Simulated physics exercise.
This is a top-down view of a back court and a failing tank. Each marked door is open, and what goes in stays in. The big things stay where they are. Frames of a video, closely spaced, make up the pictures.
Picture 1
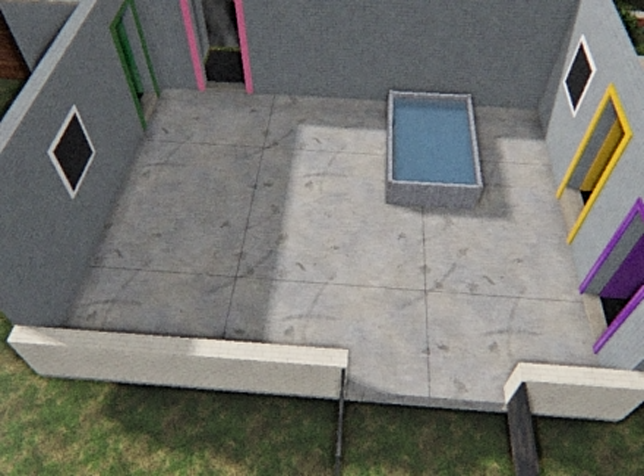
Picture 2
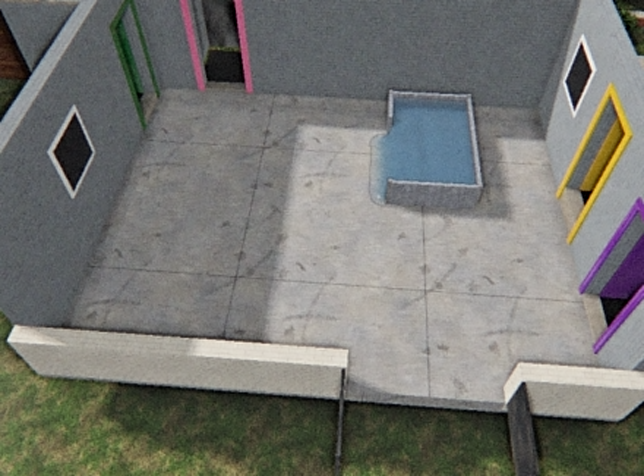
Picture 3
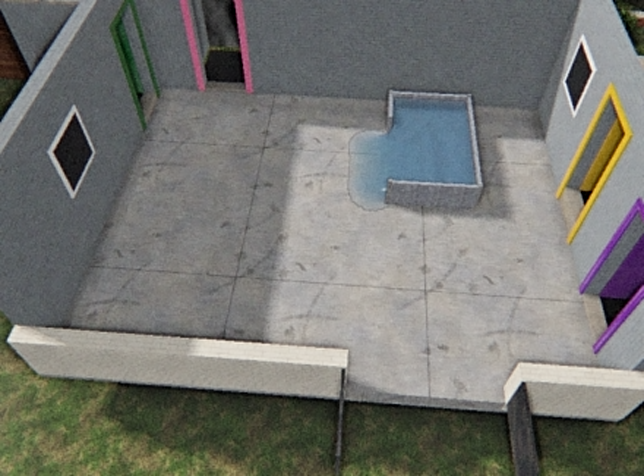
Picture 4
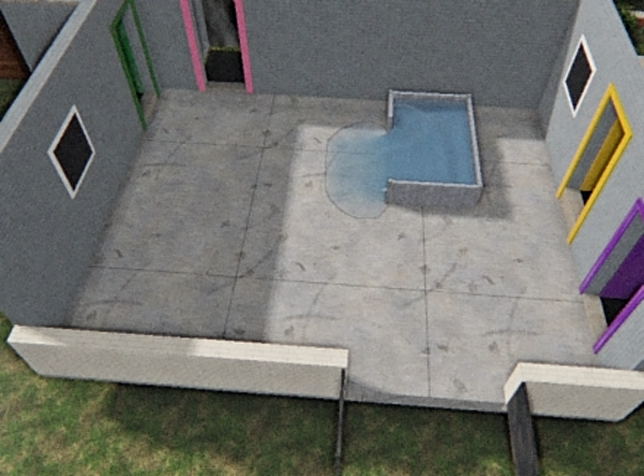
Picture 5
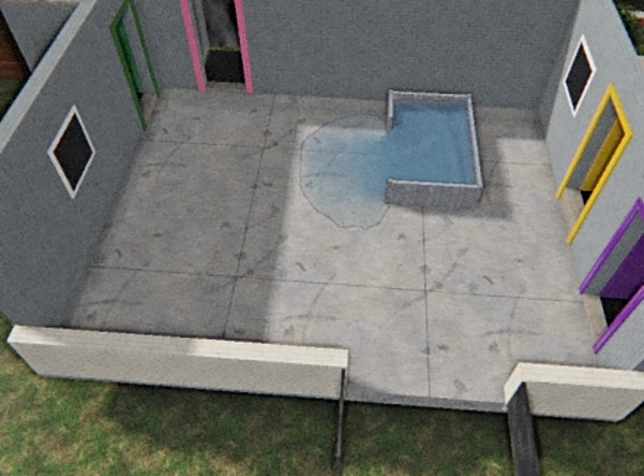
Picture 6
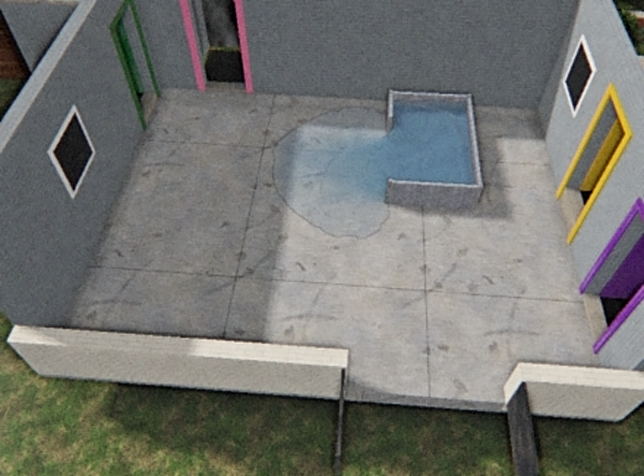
Walled concrete court with a raised water tank opening on its left side, water spreading leftward across the floor in a widening pool.
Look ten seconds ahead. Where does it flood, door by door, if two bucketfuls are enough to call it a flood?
At the yellow door it does not flood; at the green door it does not flood; at the purple door it does not flood; at the pink door it floods.
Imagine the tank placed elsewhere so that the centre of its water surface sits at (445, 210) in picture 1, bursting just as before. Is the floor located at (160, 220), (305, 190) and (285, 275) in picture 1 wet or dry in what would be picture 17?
As listed: Reached, reached, reached.
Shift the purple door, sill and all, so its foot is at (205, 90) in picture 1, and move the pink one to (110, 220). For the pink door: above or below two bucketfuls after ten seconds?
The pink door exceeds it.
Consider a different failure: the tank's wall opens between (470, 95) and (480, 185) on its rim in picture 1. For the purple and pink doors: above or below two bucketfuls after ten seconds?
In brief, the purple door goes past the mark; the pink door stops short.
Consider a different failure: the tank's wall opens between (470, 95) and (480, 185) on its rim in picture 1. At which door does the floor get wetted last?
The one in green.
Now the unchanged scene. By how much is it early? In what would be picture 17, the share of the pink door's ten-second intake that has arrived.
I make it 0 per cent.
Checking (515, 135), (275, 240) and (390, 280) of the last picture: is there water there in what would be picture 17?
In turn, the points end up high and dry, soaked and high and dry.
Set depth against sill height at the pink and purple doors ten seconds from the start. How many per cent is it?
I'd say around 70 and 0 in a hundred.
A moment on, water covers 25 % of the floor; the yellow door not reached, the green door not reached, the purple door not reached, the pink door not reached.
Next, water covers 40 % of the floor; the yellow door not reached, the green door wet at the sill, nothing in, the purple door not reached, the pink door wet at the sill, nothing in.
Then, water covers 55 % of the floor; the yellow door not reached, the green door wet at the sill, nothing in, the purple door not reached, the pink door under two buckets in.
Later, water covers 55 % of the floor; the yellow door not reached, the green door wet at the sill, nothing in, the purple door not reached, the pink door over two buckets in.
In the end, water covers 85 % of the floor; the yellow door not reached, the green door wet at the sill, nothing in, the purple door not reached, the pink door over two buckets in.
